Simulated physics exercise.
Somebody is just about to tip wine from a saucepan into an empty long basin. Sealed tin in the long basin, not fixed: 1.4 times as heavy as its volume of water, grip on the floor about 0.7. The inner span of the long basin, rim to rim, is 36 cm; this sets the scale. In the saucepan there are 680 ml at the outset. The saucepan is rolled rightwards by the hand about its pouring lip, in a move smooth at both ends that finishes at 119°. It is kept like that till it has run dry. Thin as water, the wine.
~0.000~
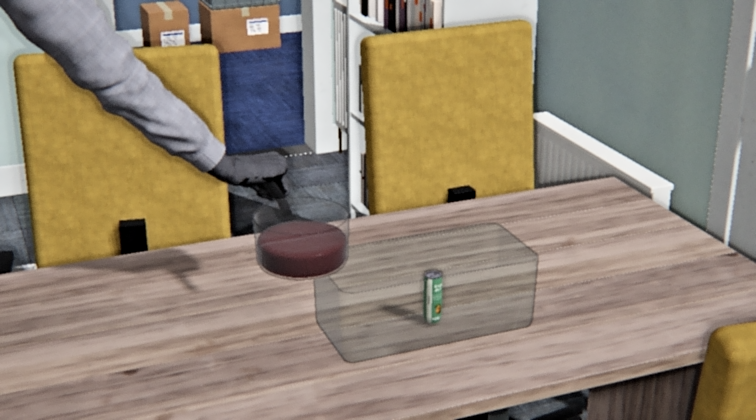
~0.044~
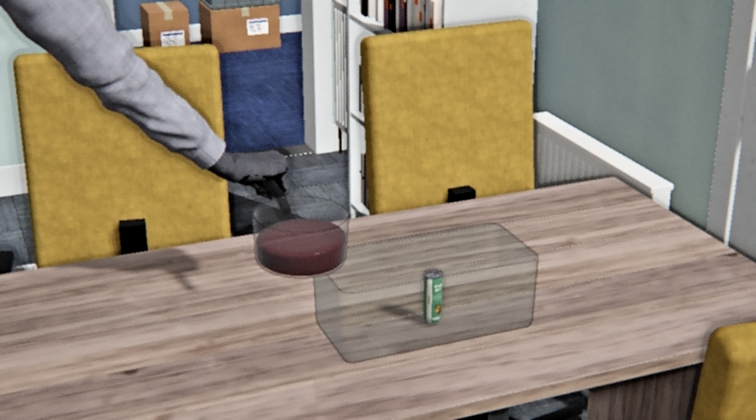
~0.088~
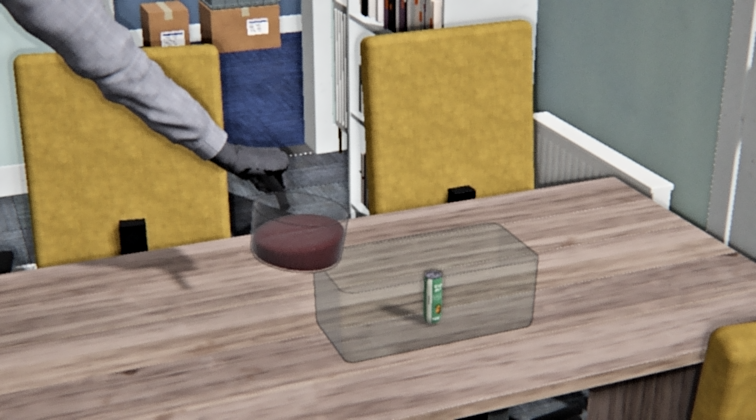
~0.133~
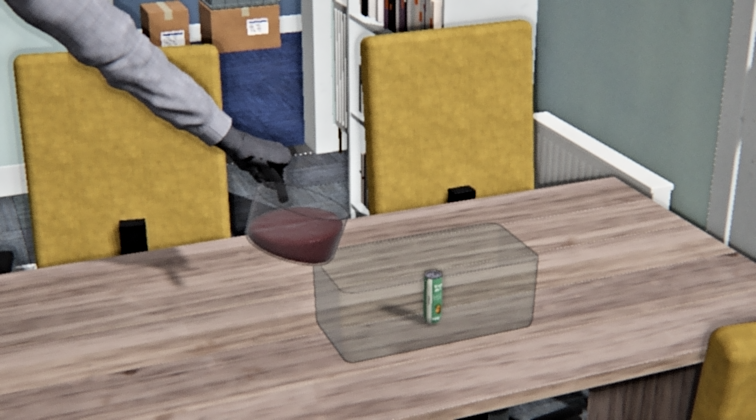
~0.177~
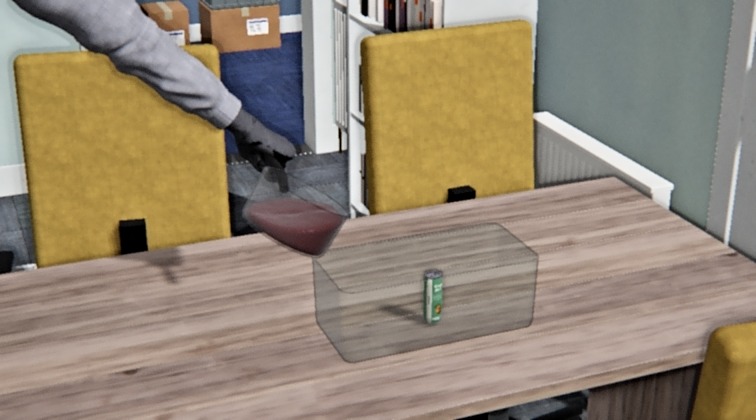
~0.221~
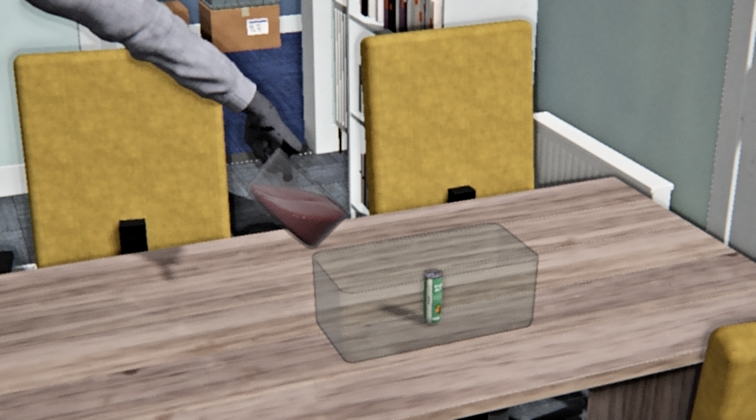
A gloved hand held a clear pan of dark red wine above a wooden table, beside a see-through basin with a small green tin inside, then steadily tilted the pan to the right.
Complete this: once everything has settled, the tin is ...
Once everything has settled, the tin is lying over.
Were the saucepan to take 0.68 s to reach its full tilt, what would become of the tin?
The tin tips over.
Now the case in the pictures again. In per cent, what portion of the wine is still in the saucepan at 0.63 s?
Close to 2 percent of the total.
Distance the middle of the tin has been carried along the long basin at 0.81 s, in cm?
Measured centre to centre, about 10 cm.
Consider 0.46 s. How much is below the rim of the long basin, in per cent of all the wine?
At that time the basin holds about 4 per cent of the liquid.
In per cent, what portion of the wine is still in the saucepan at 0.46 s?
Around 40 in a hundred.
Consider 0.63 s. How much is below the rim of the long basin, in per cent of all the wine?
Some 86 percent of the total.
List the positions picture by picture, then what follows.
In the first frame, it leans 0°; its right rim is at (345, 209); the wine meets the walls at (258, 244) and (343, 230); the long basin's rim runs from (326, 274) to (519, 240); the tin's top is at (433, 277).
In the second frame, it leans 2°; its right rim is at (345, 209); the wine meets the walls at (257, 243) and (342, 227).
In the third frame, it leans 9°; its right rim is at (345, 210); the wine meets the walls at (253, 240) and (341, 222).
In the fourth frame, it leans 19°; its right rim is at (345, 210); the wine meets the walls at (249, 230) and (339, 215).
In the fifth frame, it leans 32°; its right rim is at (344, 210); the wine meets the walls at (246, 212) and (339, 209).
In the sixth frame, it leans 47°; its right rim is at (344, 210); the wine meets the walls at (251, 189) and (340, 203).
After 0.46 s the tilt is 116° and 40 per cent is still to pour; the tin stands where it began.
After 0.63 s the tilt is 119° and 2 per cent is still to pour; the tin leans 5°.
After 0.81 s the tilt is 119° and 0 per cent is still to pour; the tin leans 40°.
After 1.01 s the tilt is 119° and 0 per cent is still to pour; the tin lies on its side.
In the end the tin lies on its side.
